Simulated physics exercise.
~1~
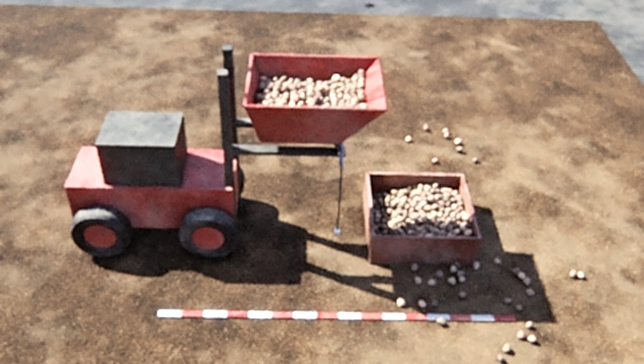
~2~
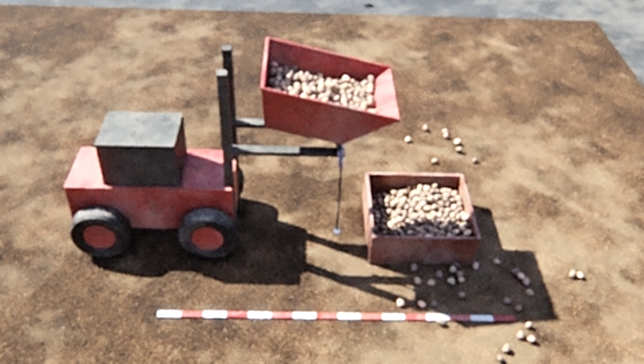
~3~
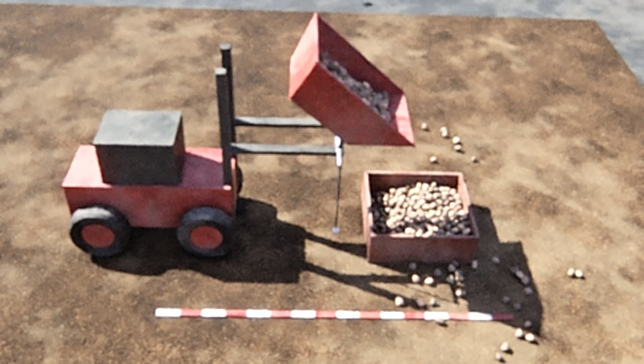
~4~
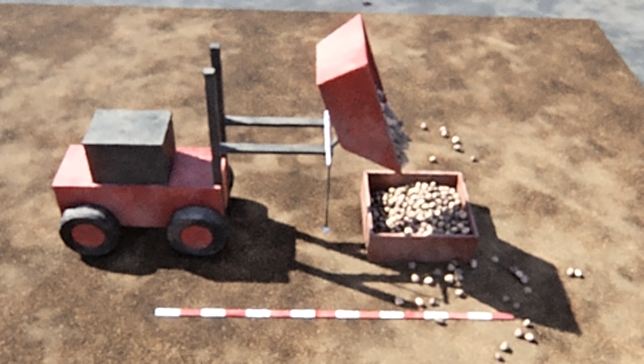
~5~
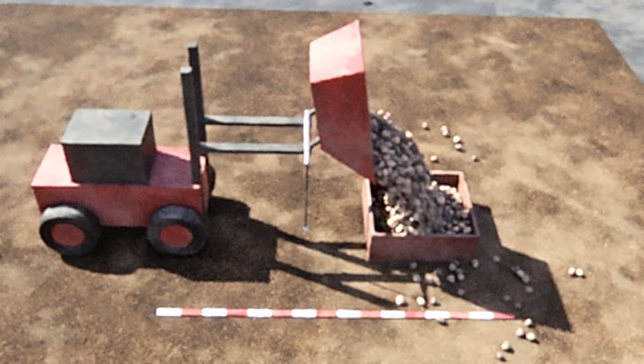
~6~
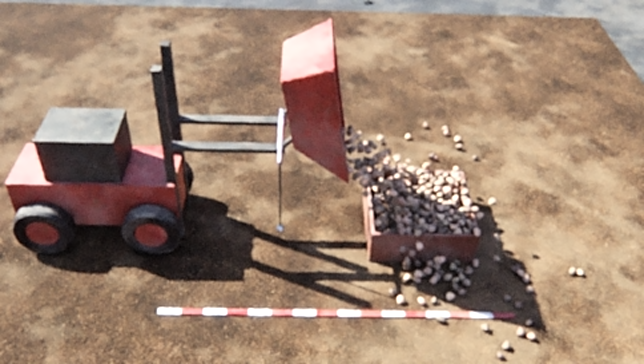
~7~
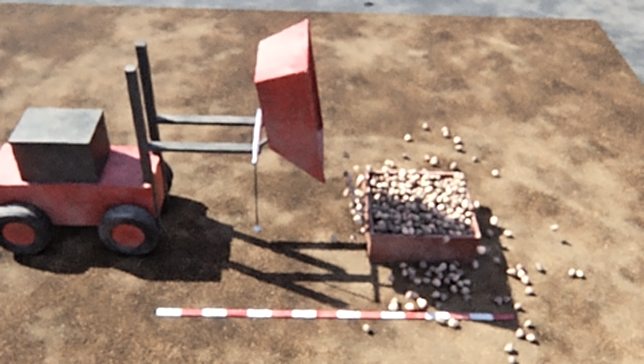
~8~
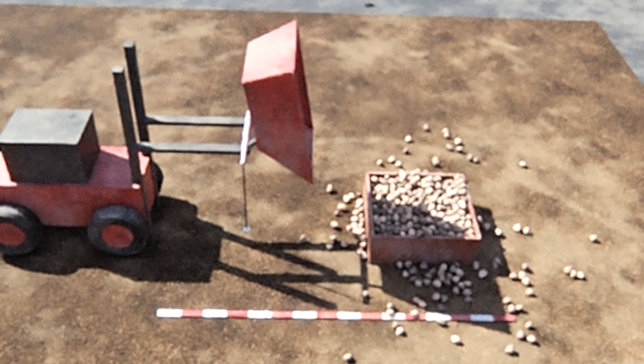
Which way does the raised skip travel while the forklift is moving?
The skip travels to the left, carried along as the forklift backs away from the bin.
A red forklift tips its skip, pours stones into a bin and backs away left, leaving some scattered.
